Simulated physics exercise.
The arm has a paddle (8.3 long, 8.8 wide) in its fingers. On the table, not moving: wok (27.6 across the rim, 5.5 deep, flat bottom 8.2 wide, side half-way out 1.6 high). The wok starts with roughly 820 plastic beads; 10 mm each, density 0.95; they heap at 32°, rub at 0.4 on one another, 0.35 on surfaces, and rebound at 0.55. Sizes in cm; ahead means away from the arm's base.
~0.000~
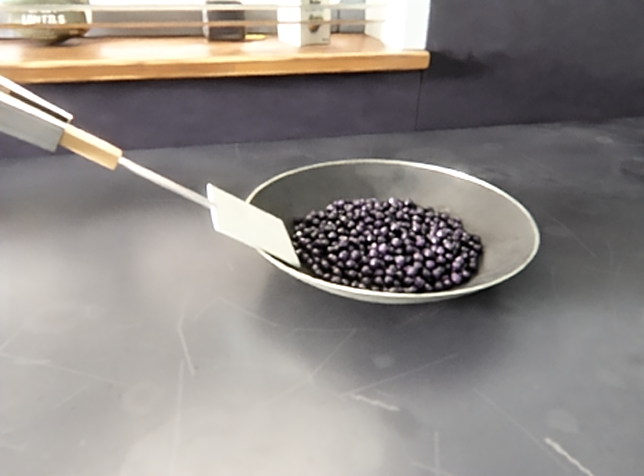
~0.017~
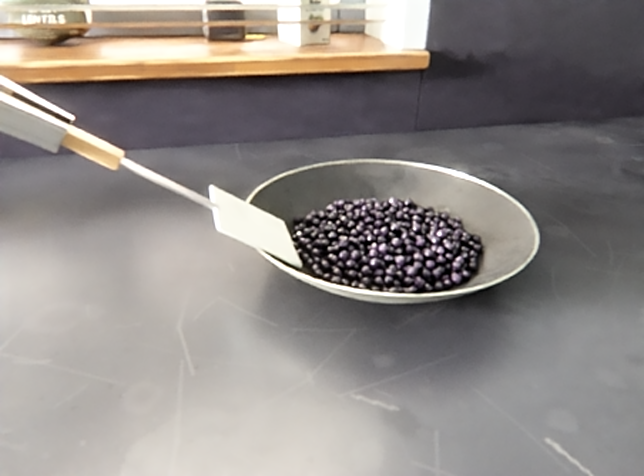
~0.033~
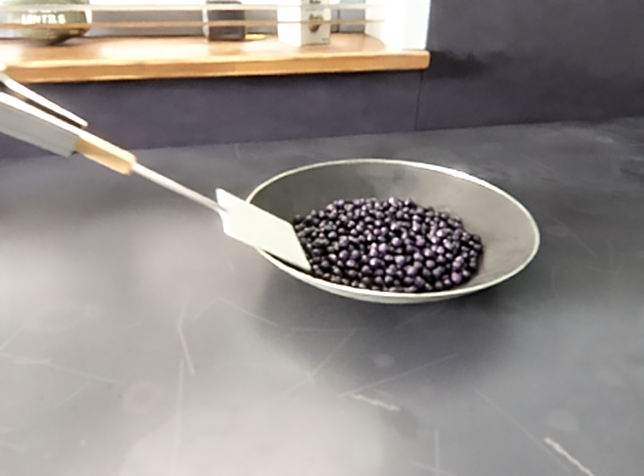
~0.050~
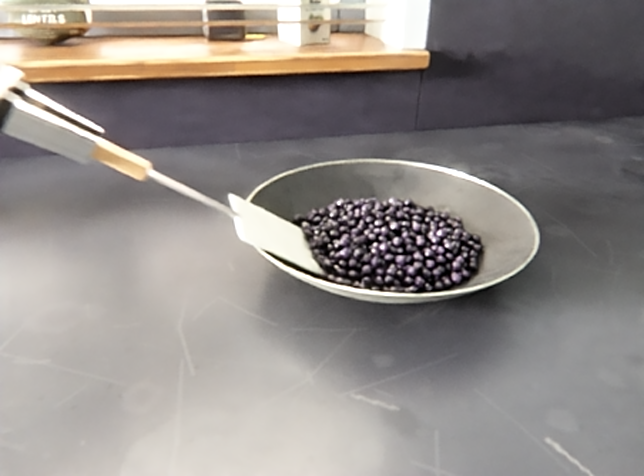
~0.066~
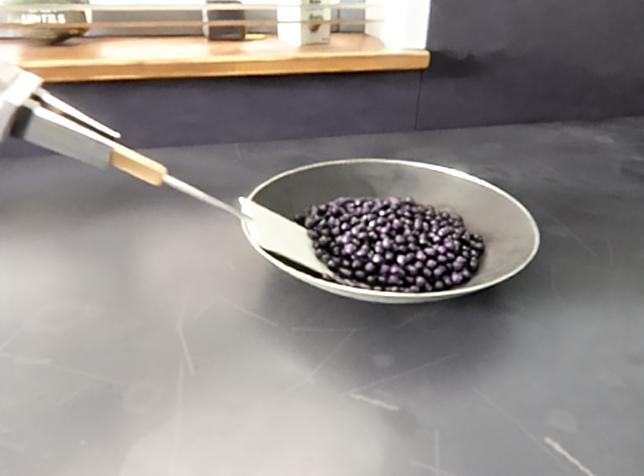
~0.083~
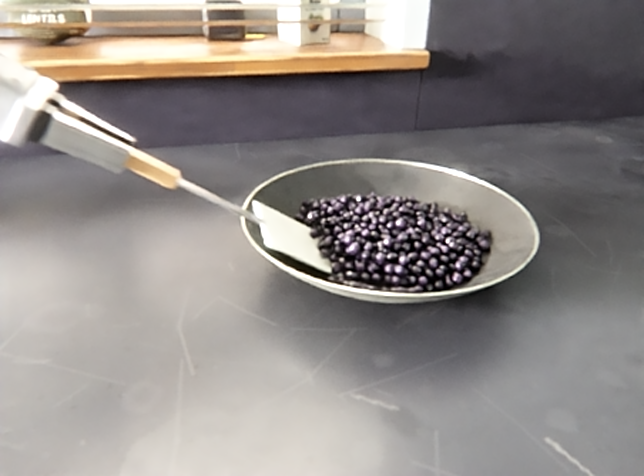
A robotic arm slides a paddle rightward into a wok, nudging the dark purple beads right.
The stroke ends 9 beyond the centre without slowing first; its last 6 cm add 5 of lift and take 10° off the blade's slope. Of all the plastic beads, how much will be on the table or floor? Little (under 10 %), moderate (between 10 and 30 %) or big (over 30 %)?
A moderate share, between 10 and 30 %, ends on the table or floor.
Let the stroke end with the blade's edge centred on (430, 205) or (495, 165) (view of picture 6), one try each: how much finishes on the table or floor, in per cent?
Some 5 and 35 per cent.
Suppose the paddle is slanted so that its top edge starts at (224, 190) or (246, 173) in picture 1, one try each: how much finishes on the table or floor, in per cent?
About 25 and 30 per cent.
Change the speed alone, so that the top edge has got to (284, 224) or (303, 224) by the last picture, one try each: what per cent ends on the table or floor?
Some 40 and 40 per cent.
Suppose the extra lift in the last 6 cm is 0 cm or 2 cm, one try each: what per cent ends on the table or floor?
Some 20 and 30 per cent.
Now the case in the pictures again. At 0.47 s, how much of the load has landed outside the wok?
About 10 per cent.
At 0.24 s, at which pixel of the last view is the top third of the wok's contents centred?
Near (456, 205).
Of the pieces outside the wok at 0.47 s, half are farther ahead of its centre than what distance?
Roughly 20 cm.
After 0.16 s, sloping 34°, highest piece 5 above the table; 821 in the wok.
After 0.24 s, sloping 31°, highest piece 7 above the table; 821 in the wok.
After 0.47 s, sloping 24°, highest piece 8 above the table; 633 in the wok, 95 on the table or floor, 93 on the blade or in flight.
After 1.52 s, sloping 24°, highest piece 6 above the table; 633 in the wok, 188 on the table or floor.
In the end, 633 in the wok, 188 on the table or floor. That is 23 % on the table or floor.
